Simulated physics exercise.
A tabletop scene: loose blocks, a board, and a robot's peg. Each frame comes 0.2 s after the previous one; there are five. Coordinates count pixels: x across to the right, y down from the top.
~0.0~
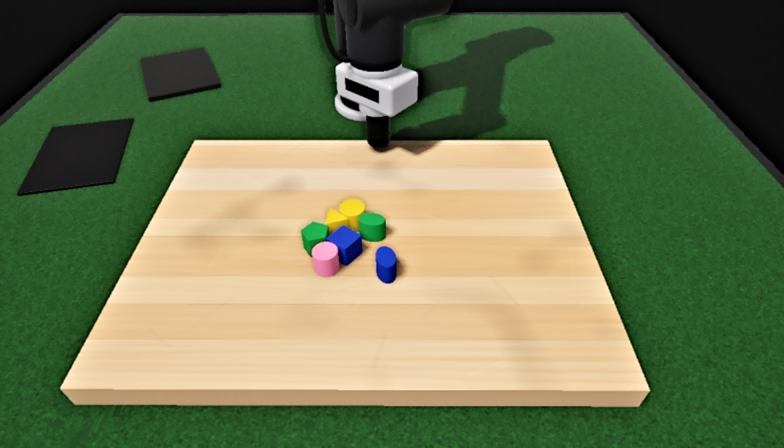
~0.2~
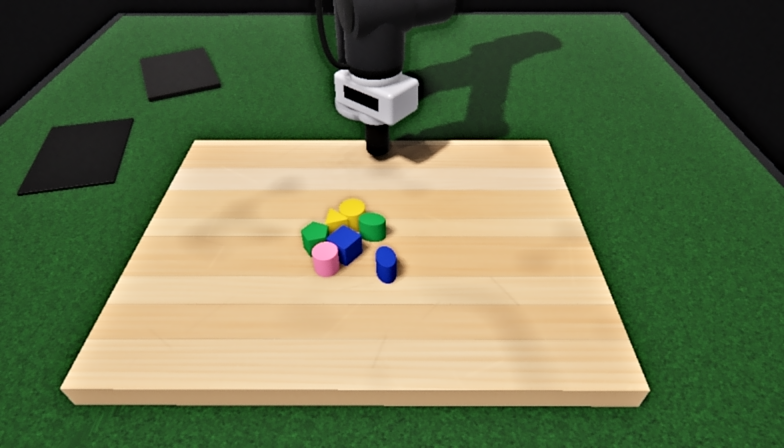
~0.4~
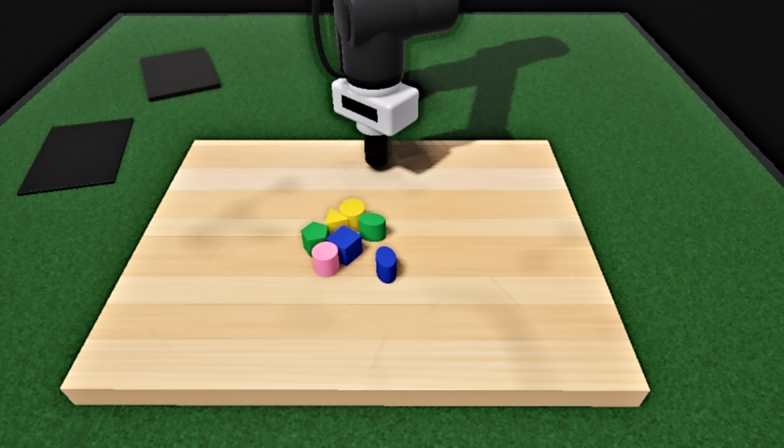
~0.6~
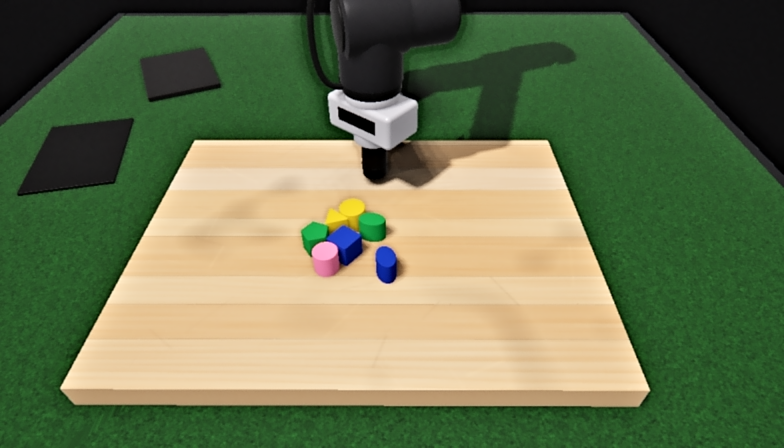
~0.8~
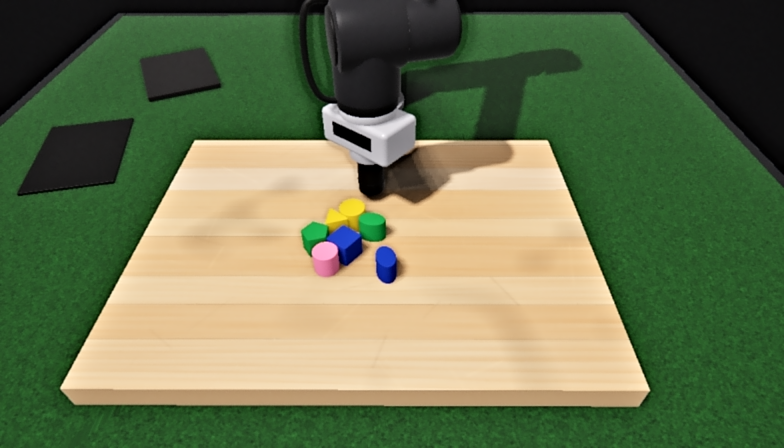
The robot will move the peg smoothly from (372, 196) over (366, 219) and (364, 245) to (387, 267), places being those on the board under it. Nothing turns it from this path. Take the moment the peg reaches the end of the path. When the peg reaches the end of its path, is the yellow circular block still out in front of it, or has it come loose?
Slid away.
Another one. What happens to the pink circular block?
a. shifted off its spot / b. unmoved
I'll go with a - shifted off its spot.
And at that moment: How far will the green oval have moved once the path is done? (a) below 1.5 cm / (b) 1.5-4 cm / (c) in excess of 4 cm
That would be c.
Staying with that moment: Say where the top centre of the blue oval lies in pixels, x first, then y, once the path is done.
It comes to (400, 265).
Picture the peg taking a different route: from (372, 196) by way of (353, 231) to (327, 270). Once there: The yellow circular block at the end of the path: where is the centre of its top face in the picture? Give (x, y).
The middle of its upper face should be somewhere near (295, 253).
The first path, step by step. One third of the way, peg (366, 212); yellow triangular block (326, 220), turned 35° clockwise; yellow circular block (346, 215).
Two thirds of the way, peg (364, 238); pink circular block (321, 261); yellow triangular block (312, 219), turned 45° clockwise; blue four-sided block (337, 241), turned 50° anticlockwise; yellow circular block (334, 223); green oval (383, 237), turned 75° anticlockwise.
At the end, peg (387, 259); pink circular block (321, 261); yellow triangular block (312, 219), turned 45° clockwise; blue four-sided block (337, 241), turned 50° anticlockwise; yellow circular block (334, 223); green oval (411, 244), turned 130° anticlockwise; blue oval (398, 267), turned 60° clockwise.
